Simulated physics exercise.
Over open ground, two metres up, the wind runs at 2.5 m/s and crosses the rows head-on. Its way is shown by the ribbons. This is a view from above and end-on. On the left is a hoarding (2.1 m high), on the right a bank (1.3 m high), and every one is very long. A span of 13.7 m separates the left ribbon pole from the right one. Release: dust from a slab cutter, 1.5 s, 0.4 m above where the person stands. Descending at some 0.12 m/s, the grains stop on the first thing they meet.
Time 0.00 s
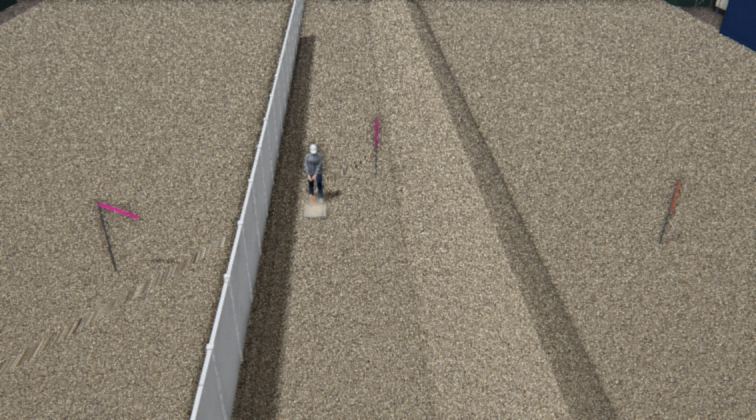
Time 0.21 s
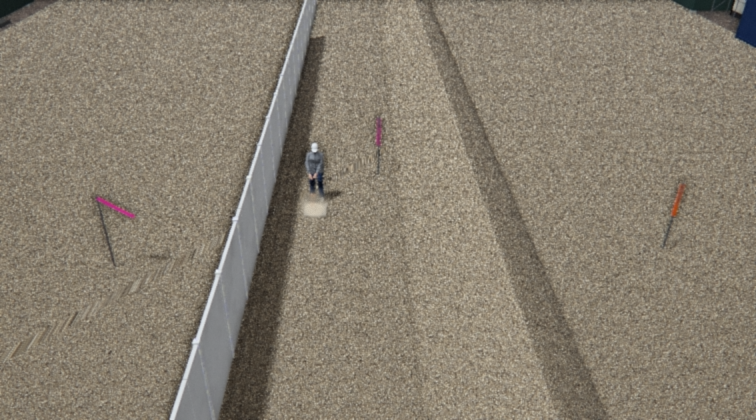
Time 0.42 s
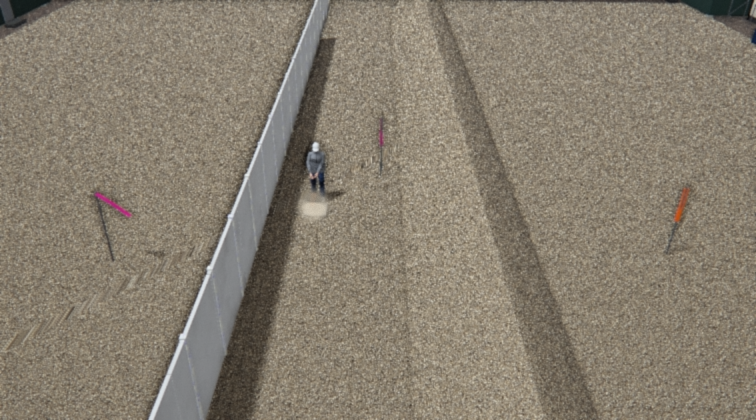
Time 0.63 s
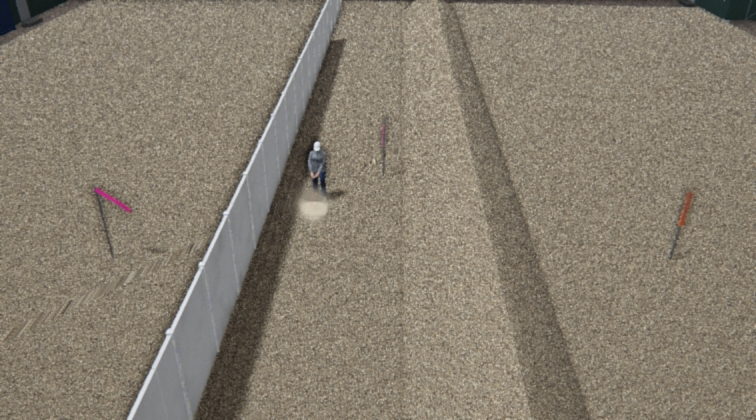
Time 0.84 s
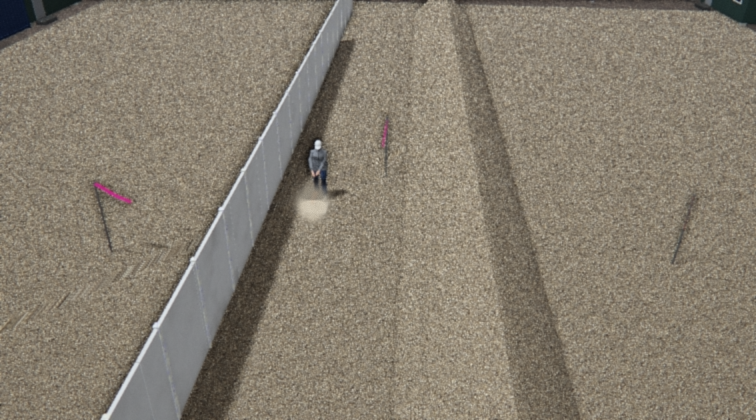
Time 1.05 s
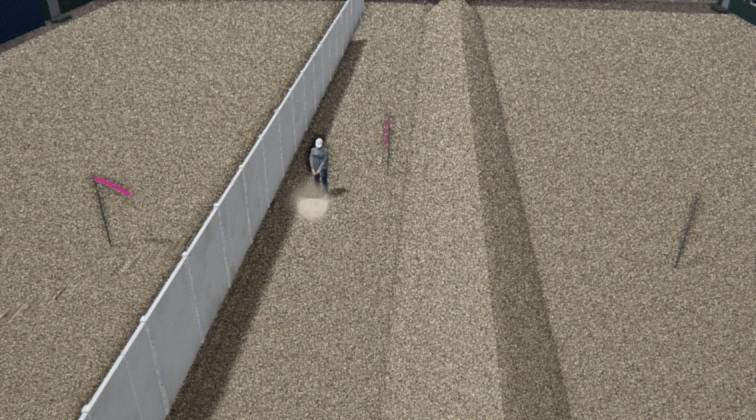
A worker stands between a hoarding and a bank while pale dust slowly spreads beside them.
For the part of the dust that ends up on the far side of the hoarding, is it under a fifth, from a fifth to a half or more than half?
The part of the dust that ends up on the far side of the hoarding is under a fifth.
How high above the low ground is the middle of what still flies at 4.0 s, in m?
Roughly 0.4 m up.
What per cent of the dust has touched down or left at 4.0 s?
Roughly 35 per cent by then.
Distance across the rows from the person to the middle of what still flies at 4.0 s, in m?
Estimate: Some 0.5 m.
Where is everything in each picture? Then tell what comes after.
In the first frame, the left ribbon ends at (138, 218), leaning 65 degrees to the right, the dust in the air spans x = 310 to 320 around y = 205 and it comes from (315, 208).
In the second frame, the right ribbon ends at (674, 216), hanging almost straight and the dust in the air spans x = 310 to 320 around y = 205.
In the third frame, the inner ribbon ends at (381, 146), hanging almost straight, the dust in the air spans x = 305 to 320 around y = 205 and the top of the hoarding crosses (259, 146).
In the fourth frame, the left ribbon ends at (130, 211), leaning 55 degrees to the right and the dust in the air spans x = 305 to 320 around y = 205.
In the fifth frame, the dust in the air spans x = 305 to 320 around y = 200.
In the sixth frame, the inner ribbon ends at (384, 146), hanging almost straight, the dust in the air spans x = 305 to 320 around y = 200 and the top of the bank crosses (469, 178).
After 2.5 s, 90 % is in the air or yet to come; 0 % is beyond the hoarding; the middle of what still flies is 0.3 m above the low ground, near (308, 203).
After 4.0 s, 64 % is in the air or yet to come; 0 % is beyond the hoarding; the middle of what still flies is 0.3 m above the low ground, near (304, 201).
After 8.0 s, 32 % is in the air or yet to come; 0 % is beyond the hoarding; the middle of what still flies is 0.7 m above the low ground, near (295, 188).
After 20.0 s, 13 % is in the air or yet to come; 0 % is beyond the hoarding; the middle of what still flies is 1.7 m above the low ground, near (350, 155).
After 45.0 s, 3 % is in the air or yet to come; 0 % is beyond the hoarding.
